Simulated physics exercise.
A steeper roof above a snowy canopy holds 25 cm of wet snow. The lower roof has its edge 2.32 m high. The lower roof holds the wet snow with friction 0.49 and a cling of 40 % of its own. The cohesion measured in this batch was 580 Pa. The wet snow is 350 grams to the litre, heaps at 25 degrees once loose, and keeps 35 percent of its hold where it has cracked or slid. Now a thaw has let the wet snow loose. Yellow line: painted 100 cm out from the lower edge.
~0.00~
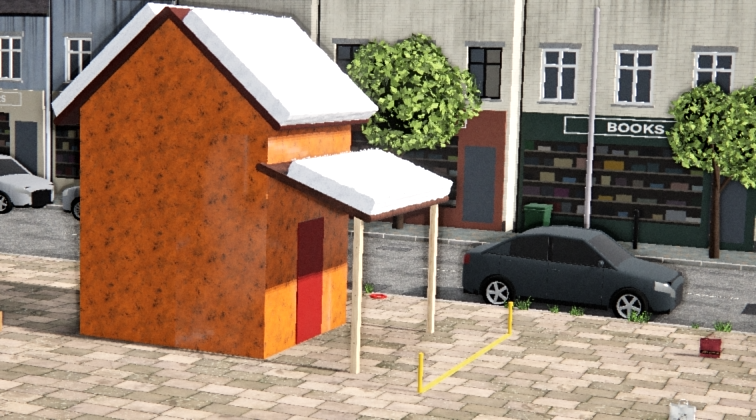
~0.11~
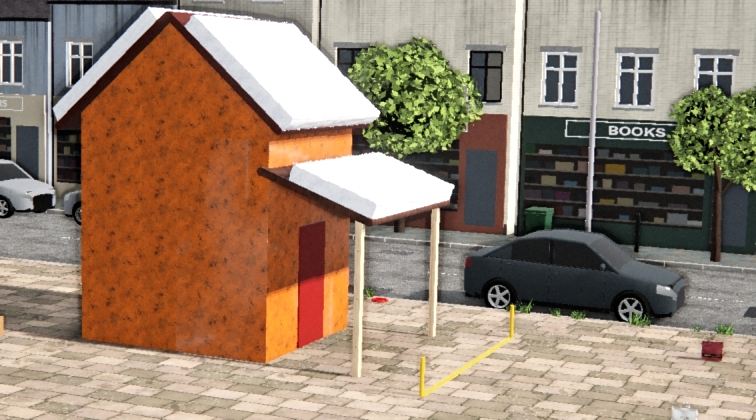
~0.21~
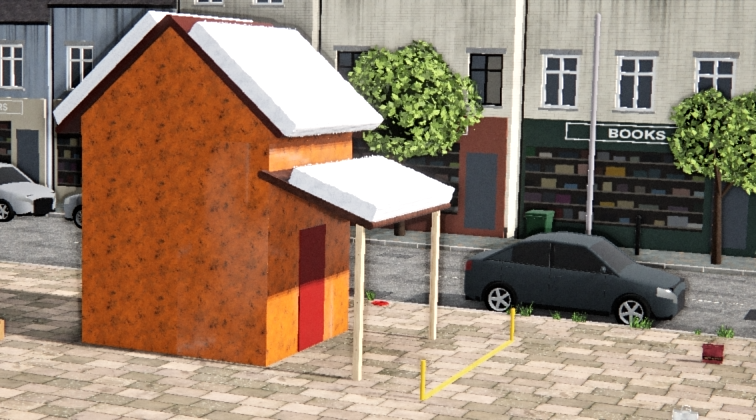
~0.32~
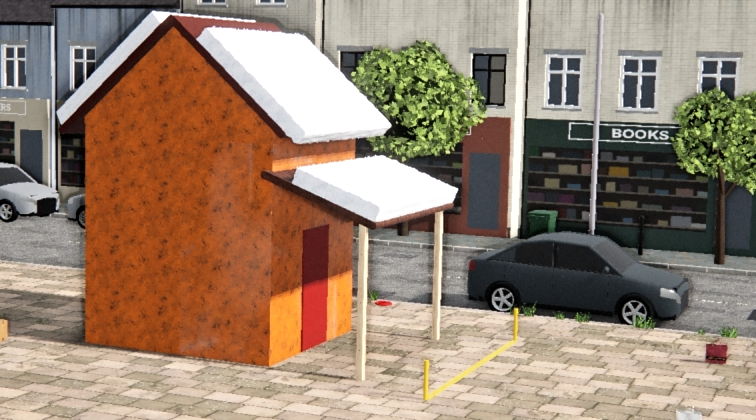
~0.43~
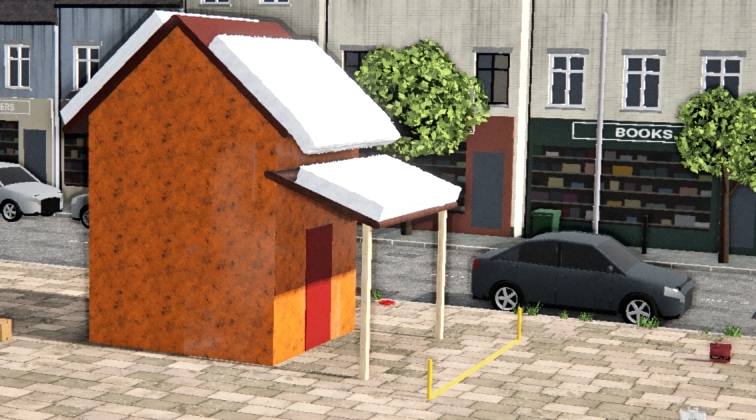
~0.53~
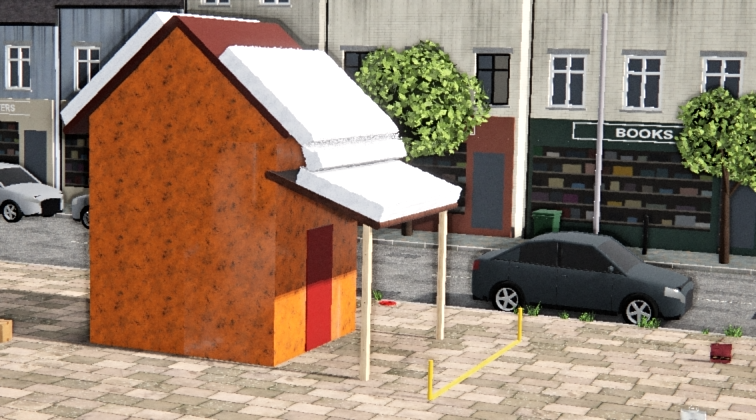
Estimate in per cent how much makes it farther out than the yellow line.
Roughly 40 per cent makes it past the line.
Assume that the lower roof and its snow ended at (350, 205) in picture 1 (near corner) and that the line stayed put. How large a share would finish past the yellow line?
That would be roughly 50 percent.
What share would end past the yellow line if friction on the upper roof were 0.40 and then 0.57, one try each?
Respectively 25 percent and 12 percent.
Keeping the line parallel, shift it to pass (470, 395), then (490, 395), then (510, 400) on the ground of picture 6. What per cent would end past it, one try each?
First try around 30 per cent, second around 20 per cent, third around 12 per cent.
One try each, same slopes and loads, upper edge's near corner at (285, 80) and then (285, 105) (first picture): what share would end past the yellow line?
In that order: 60 %, 55 %.
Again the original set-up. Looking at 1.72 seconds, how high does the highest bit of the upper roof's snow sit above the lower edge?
0.7 m, roughly.
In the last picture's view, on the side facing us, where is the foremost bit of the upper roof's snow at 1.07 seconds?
I'd point to around (397, 209).
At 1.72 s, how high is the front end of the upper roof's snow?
Close to 0.2 metres, I reckon.
After 1.07 s, none is below the lower edge and 0 % is past the line.
After 1.72 s, 46 % is below the lower edge and 18 % is past the line.
After 2.36 s, 66 % is below the lower edge and 40 % is past the line.
After 3.00 s, 66 % is below the lower edge and 40 % is past the line.
After 3.20 s, 66 % is below the lower edge and 40 % is past the line.
